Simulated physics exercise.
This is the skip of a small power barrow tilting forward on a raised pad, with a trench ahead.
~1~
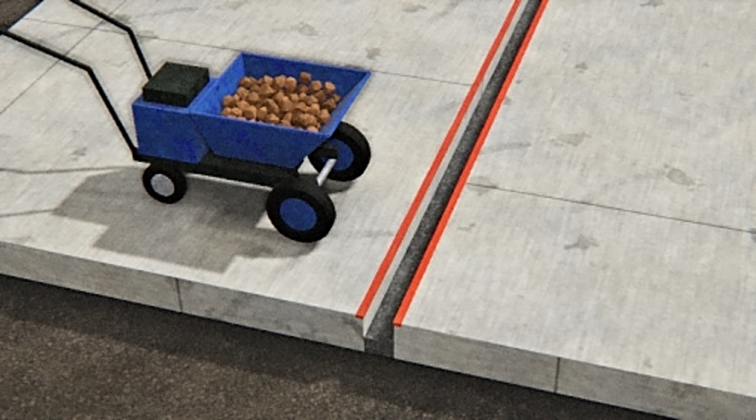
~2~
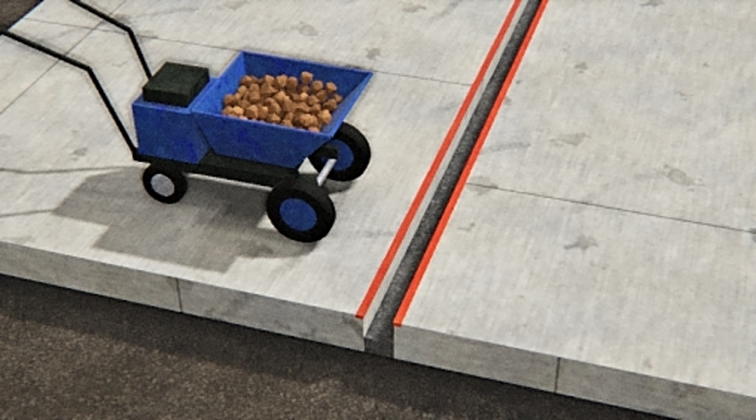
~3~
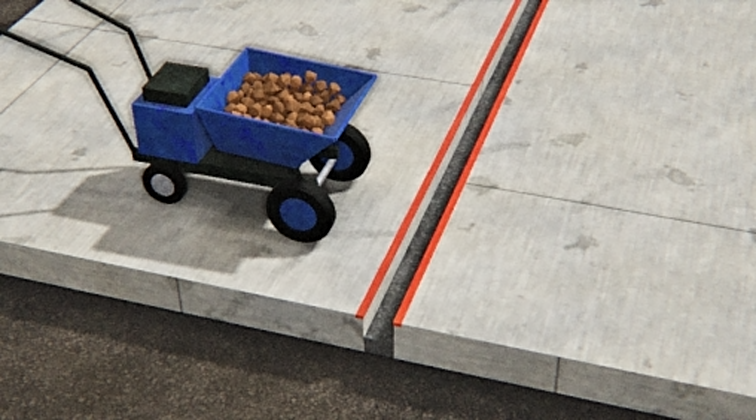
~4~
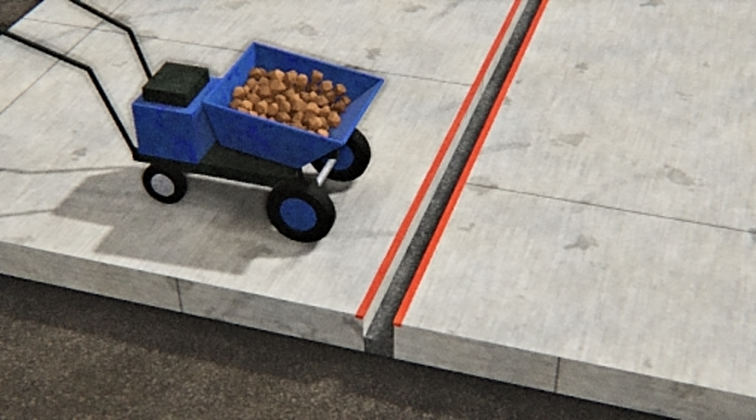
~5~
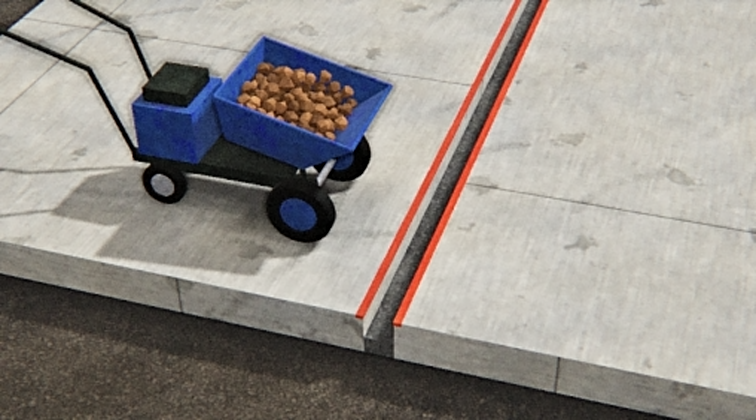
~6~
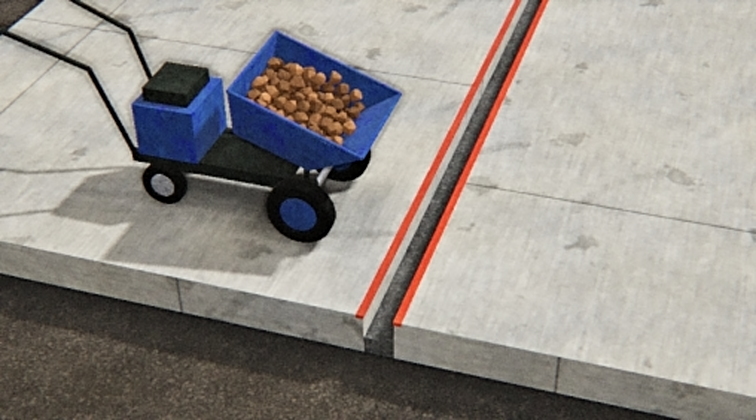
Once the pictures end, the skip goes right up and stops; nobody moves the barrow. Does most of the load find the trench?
In the trench: Less than half.
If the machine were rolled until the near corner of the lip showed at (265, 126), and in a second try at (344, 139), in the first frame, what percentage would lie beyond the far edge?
Roughly 0 per cent, and 80 per cent.
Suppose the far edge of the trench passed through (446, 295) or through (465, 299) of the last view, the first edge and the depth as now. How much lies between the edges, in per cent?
In turn 90 and 100 in a hundred.
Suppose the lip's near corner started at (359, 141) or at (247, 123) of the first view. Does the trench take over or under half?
First less than half, then the smaller part.
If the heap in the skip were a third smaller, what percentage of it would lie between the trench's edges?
It comes to 50 per cent or so.
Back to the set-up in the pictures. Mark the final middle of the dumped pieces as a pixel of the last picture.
Roughly at (454, 224).
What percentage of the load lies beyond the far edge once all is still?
Roughly 55 in a hundred.
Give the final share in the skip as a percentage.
Some 10 per cent.
Just after the last frame, skip tipped steeply; every one in the skip.
A moment on, skip tipped right over; roughly two thirds in the skip; about a tenth in or heaped over the trench; roughly a quarter beyond it; just a few falling.
Further on, skip tipped right over; about a tenth in the skip; roughly a third in or heaped over the trench; roughly half beyond it.
When it is over, skip tipped right over; about a tenth in the skip; roughly a third in or heaped over the trench; roughly half beyond it.
